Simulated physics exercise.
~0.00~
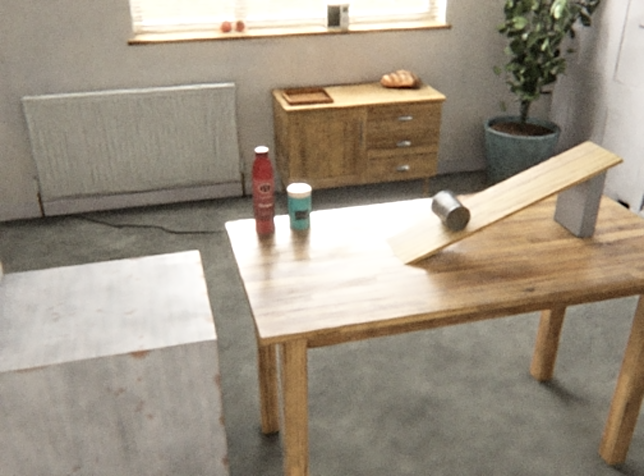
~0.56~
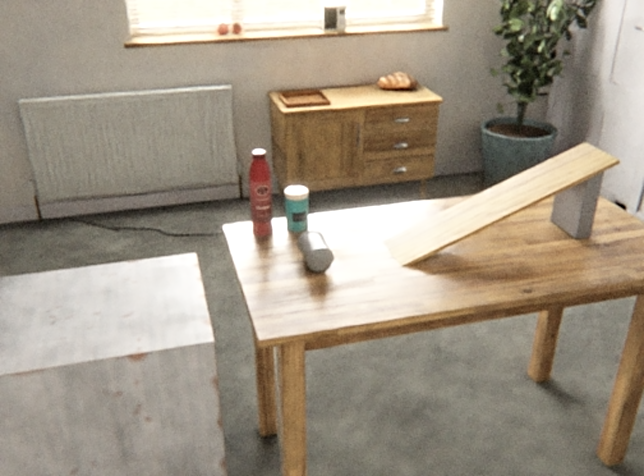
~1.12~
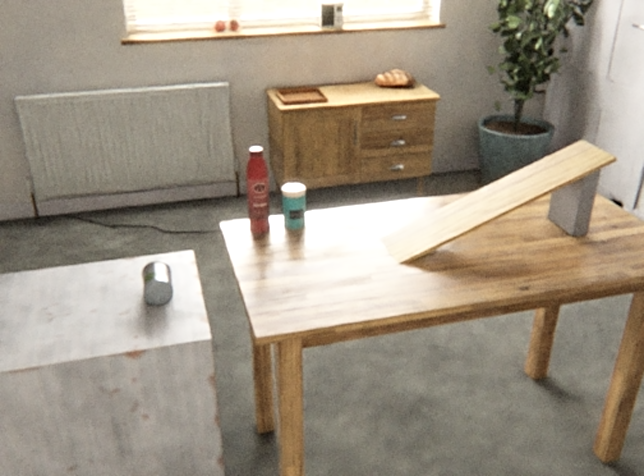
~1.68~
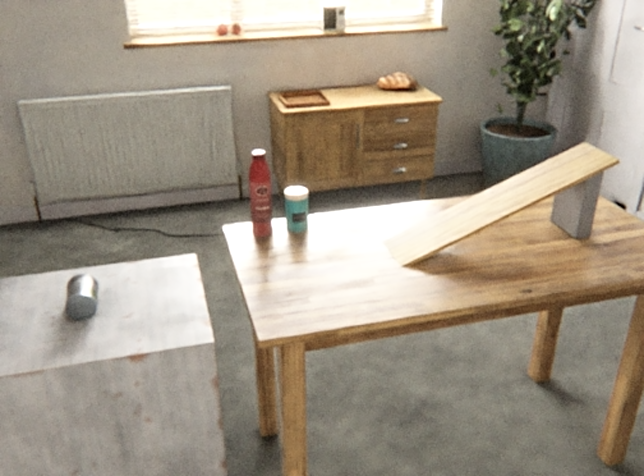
In this clip, a grey tin on its side rolls down a wooden ramp and left across a table, past a red bottle and a turquoise jar that stay put, then crosses the gap and ends up farther left on a lower, pale top.
